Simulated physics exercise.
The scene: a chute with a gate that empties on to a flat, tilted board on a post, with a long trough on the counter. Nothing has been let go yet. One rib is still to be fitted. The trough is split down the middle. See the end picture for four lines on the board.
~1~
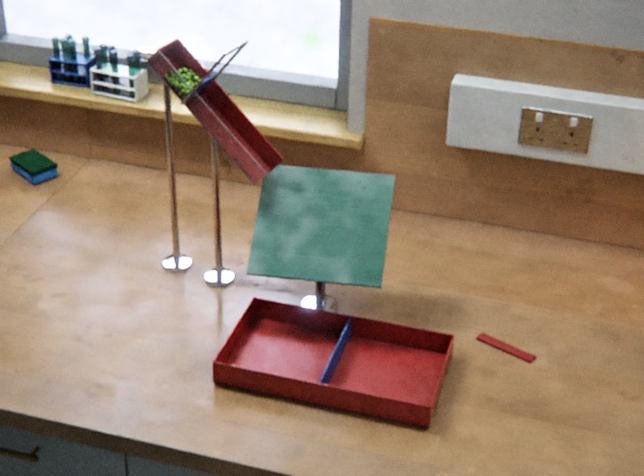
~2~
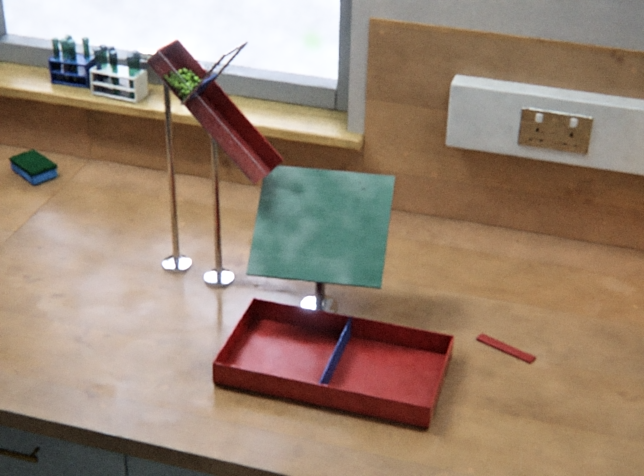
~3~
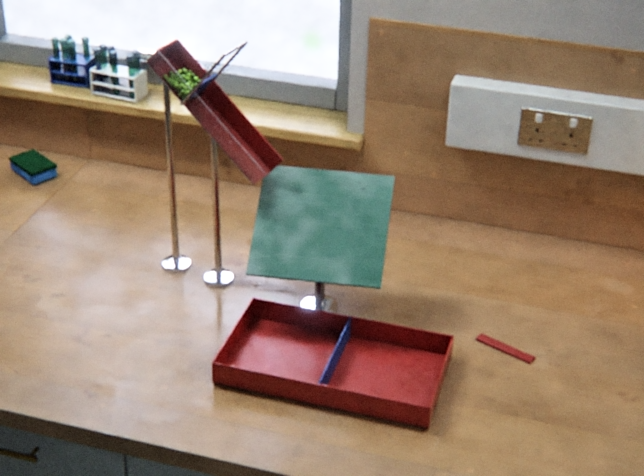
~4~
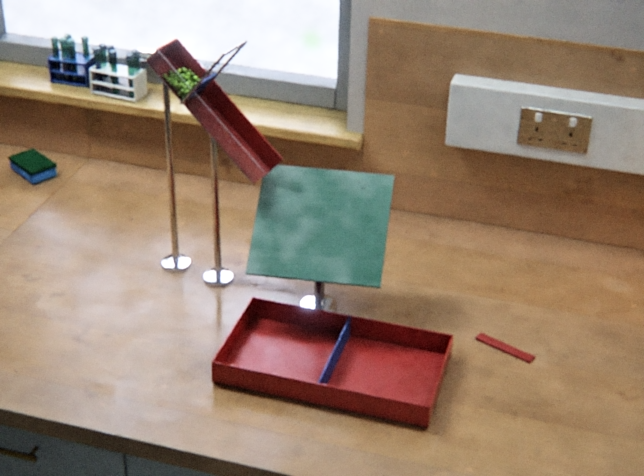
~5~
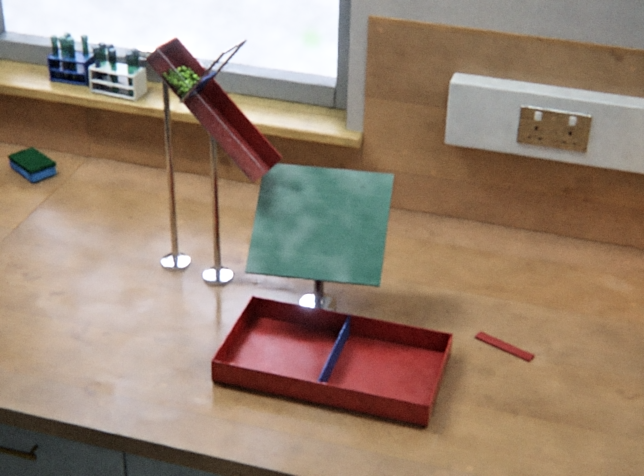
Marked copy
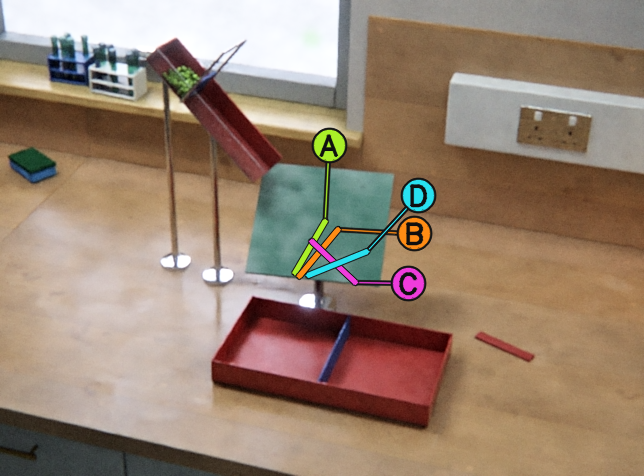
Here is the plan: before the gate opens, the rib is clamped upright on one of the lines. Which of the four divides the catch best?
It is C.
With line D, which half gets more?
Left.
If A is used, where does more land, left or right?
The left half.
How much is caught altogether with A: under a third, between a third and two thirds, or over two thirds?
Line A gives over two thirds.
On the marked copy, line A from (325, 221) to (295, 272); line B from (338, 229) to (299, 276); line C from (311, 241) to (355, 282); line D from (366, 251) to (308, 275).
If A is chosen, of what is caught, all in the left half, none in the right.
If B is chosen, of what is caught, nearly all in the left half, a stray few in the right.
If C is chosen, of what is caught, about half in the left half, about half in the right.
If D is chosen, of what is caught, most in the left half, a small part in the right.
